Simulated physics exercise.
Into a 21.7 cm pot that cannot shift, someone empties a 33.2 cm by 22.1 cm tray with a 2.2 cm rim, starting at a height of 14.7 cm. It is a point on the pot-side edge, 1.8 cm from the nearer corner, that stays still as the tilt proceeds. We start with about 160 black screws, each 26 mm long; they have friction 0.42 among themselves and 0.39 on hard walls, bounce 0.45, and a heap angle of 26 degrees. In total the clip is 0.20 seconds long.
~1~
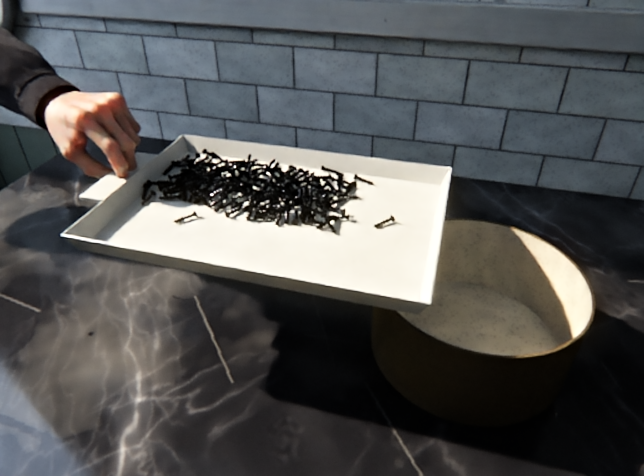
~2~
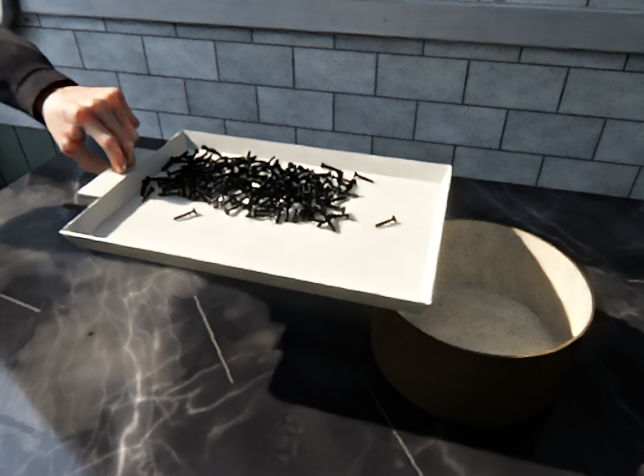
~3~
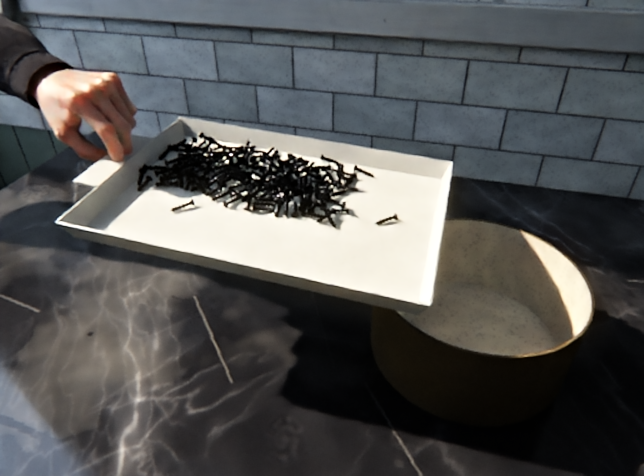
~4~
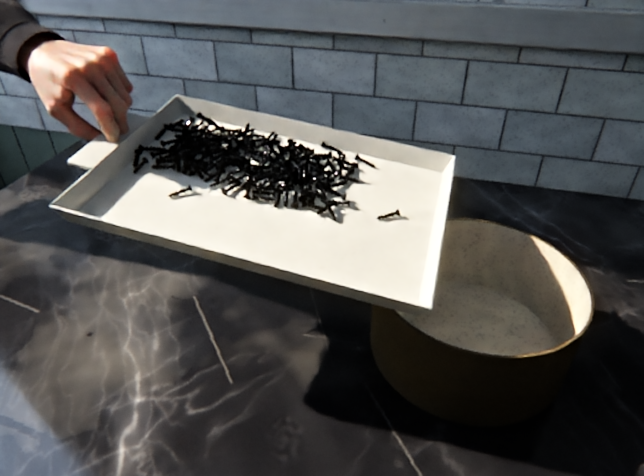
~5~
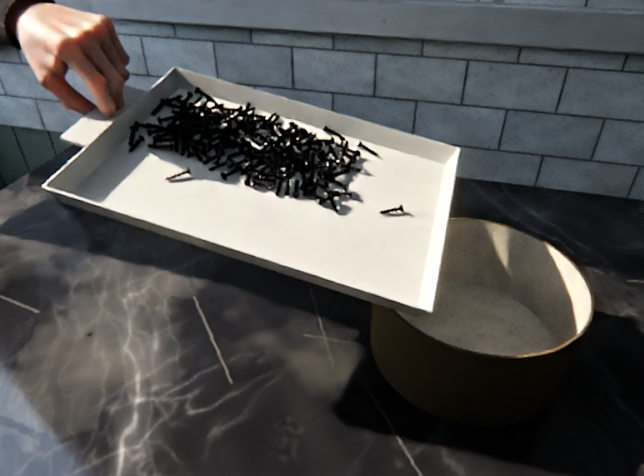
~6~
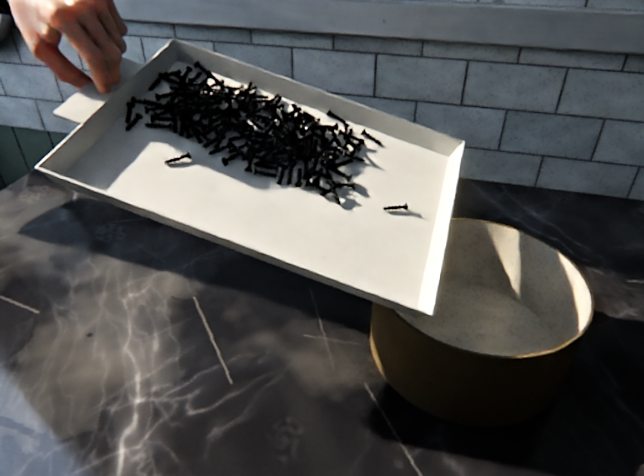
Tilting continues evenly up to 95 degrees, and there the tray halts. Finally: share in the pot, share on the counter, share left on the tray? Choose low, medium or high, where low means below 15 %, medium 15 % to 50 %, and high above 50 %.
Shares - pot: Low, counter: High, tray: Low.
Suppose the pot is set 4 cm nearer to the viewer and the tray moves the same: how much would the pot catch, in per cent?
With that change it comes to something like 35 in a hundred.
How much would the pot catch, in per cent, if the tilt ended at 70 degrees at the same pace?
0 per cent.
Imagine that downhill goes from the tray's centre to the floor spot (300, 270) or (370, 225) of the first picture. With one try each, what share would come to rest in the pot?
Near 0 and 90 percent, in that order.
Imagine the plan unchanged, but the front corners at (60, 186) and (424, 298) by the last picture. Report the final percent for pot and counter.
Pot 60 % / counter 40 %.
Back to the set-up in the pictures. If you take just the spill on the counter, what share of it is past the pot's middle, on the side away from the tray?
I'd put it at close to 90 per cent.
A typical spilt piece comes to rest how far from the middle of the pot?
Distance: Some 22 cm.
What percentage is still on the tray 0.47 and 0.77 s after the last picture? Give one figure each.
Close to 55 at the first time and 0 at the second.
Then, 0.28 s after the last picture, tilt 57 degrees; the tray holds 100 %, the pot 0 %.
Then, 0.47 s after the last picture, tilt 83 degrees; the tray holds 55 %, the pot 0 %.
Then, 0.77 s after the last picture, tilt 95 degrees; the tray holds 0 %, the pot 0 %.
In the end, pot 0 %, counter 100 %, tray 0 %.
